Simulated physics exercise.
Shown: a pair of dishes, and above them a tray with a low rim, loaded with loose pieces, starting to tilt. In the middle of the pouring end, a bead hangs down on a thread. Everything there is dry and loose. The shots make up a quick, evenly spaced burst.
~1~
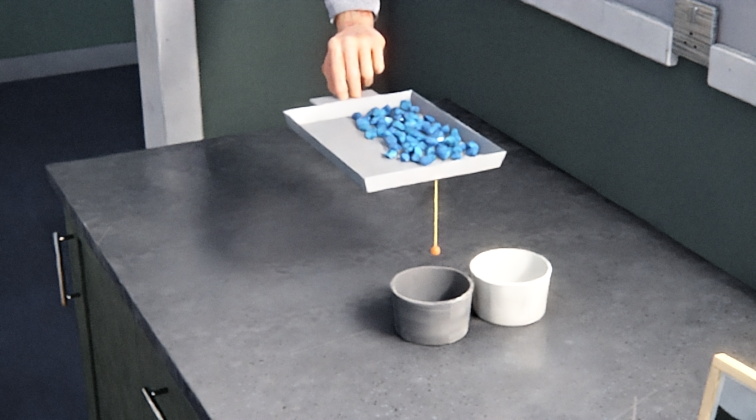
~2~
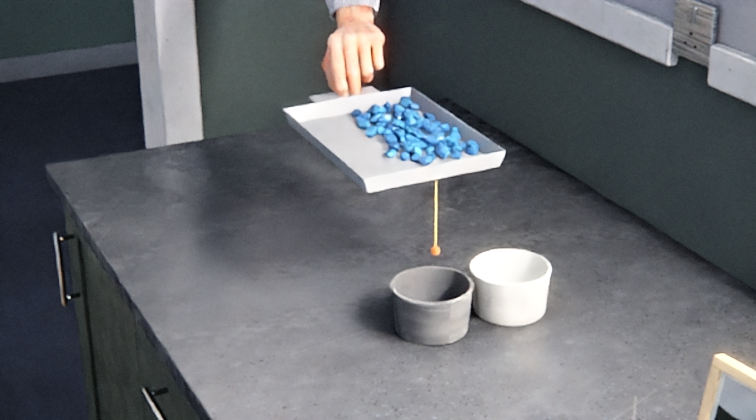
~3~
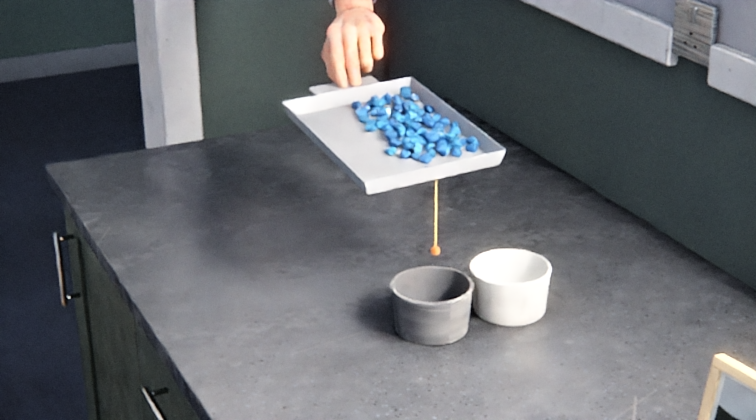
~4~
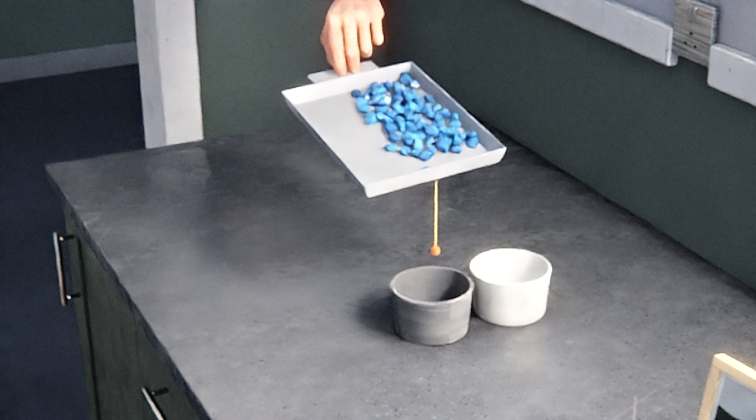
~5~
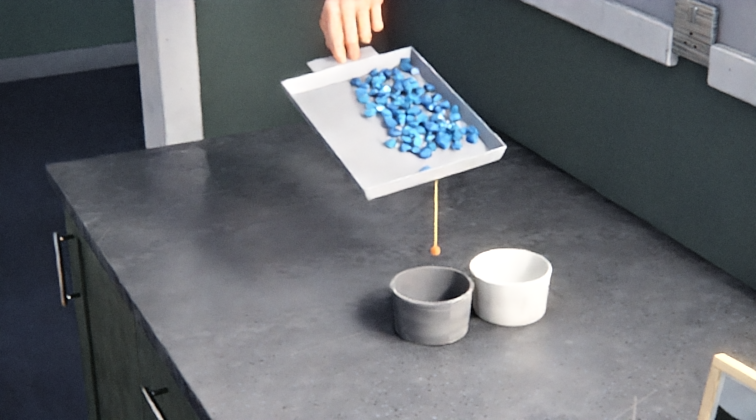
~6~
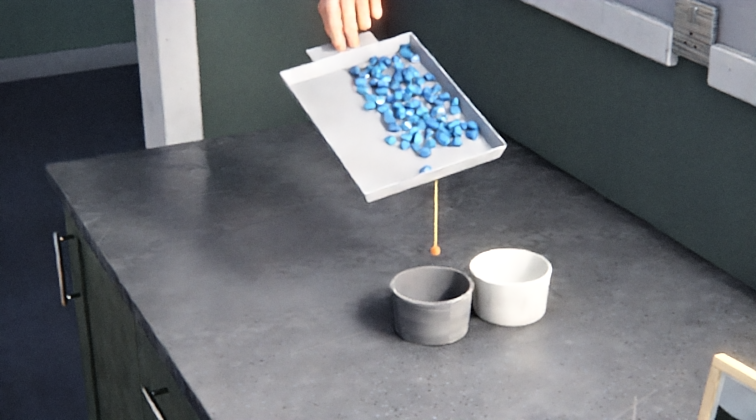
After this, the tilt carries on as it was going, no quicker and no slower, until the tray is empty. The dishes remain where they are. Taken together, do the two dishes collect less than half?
Yes - so the dishes mostly fail at catching it, really.
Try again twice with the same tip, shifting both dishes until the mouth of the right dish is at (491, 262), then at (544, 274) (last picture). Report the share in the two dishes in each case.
50% for the first placement, 10% for the second.
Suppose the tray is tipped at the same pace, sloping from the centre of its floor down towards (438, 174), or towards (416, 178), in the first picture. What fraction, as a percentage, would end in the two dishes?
Around 70 percent for the first aim and around 70 percent for the second.
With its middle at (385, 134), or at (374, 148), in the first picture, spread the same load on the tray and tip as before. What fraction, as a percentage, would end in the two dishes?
Respectively 20 and 20 per cent.
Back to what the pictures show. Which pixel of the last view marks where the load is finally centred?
Somewhere around (391, 332) in the last picture.
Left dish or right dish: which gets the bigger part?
Winner, as observed: The left-positioned one.
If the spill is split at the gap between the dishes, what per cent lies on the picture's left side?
Some 100 %.
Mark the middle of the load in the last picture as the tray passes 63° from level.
The load is centred near (400, 167).
Soon after the last picture, tray tipped steeply; nearly all on the tray; a stray few in the air.
A little later, tray tipped past a quarter turn; about a quarter on the tray; about a quarter in the left dish; about half outside both; a small part in the air.
Later still, tray tipped past a quarter turn; about a third in the left dish; about two thirds outside both.
At rest, tray tipped past a quarter turn; about a third in the left dish; none in the right dish; about two thirds outside both.
